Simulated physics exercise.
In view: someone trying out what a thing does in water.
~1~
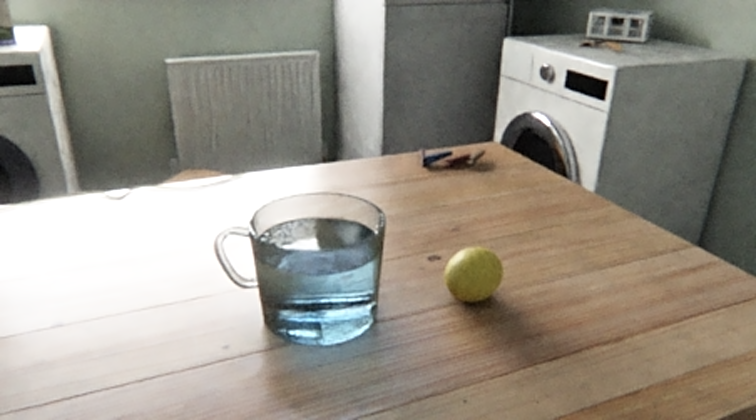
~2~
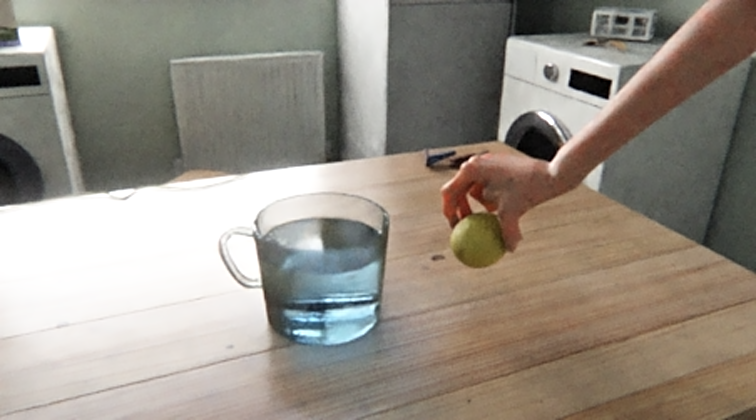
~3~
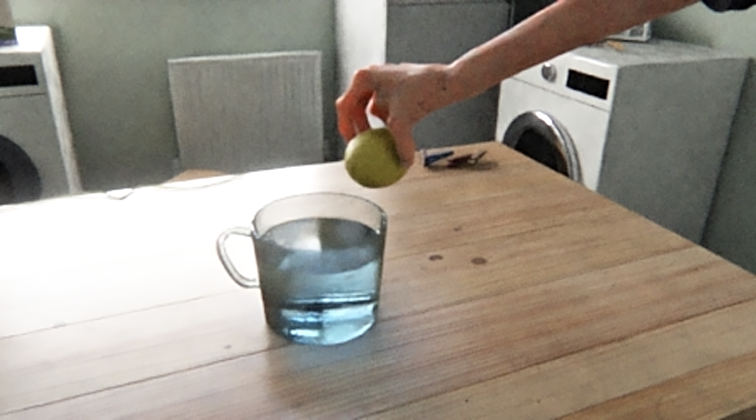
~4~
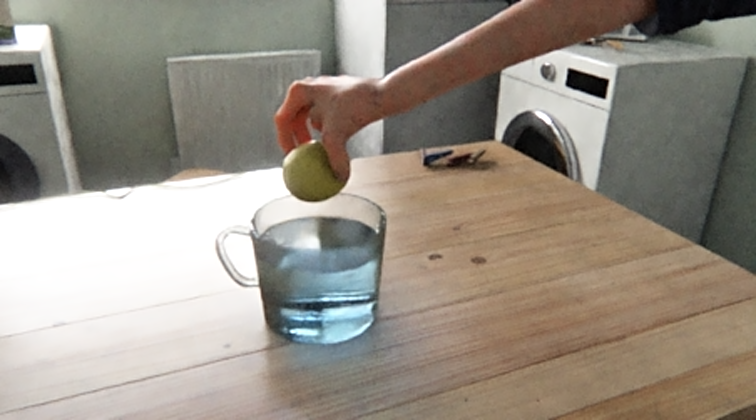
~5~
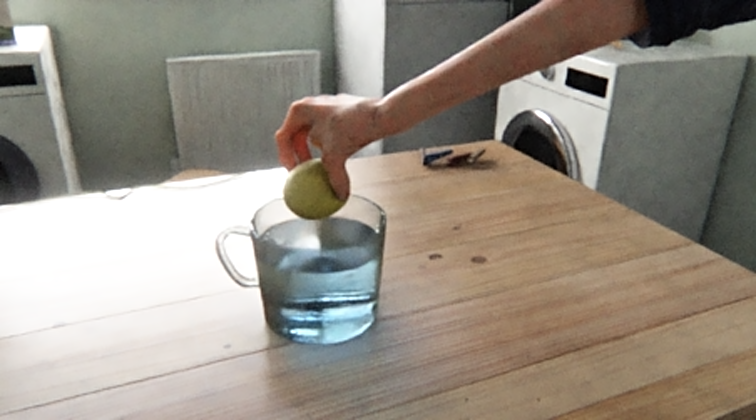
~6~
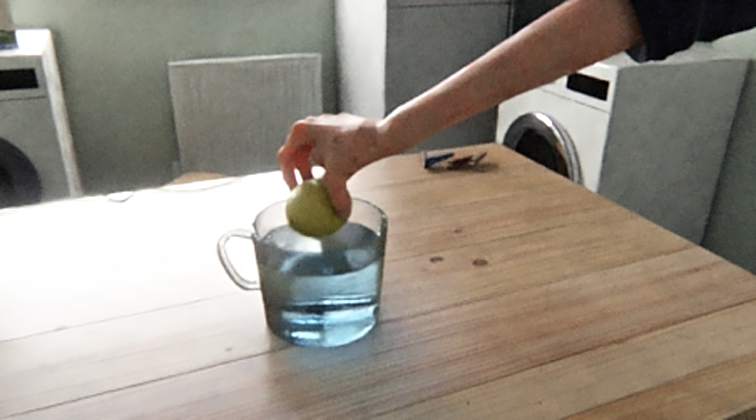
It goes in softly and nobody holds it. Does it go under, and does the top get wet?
The thing bobs on top; the measuring jug keeps it all in.
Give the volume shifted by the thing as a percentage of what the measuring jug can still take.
I make it 30 per cent.
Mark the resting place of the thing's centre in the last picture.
Around (321, 253).
Next, the lemon enters the water; the measuring jug is about three quarters full.
After that, the lemon comes up again; the measuring jug is about three quarters full.
Finally, the lemon rides on the surface; the measuring jug is about three quarters full; the top is dry.
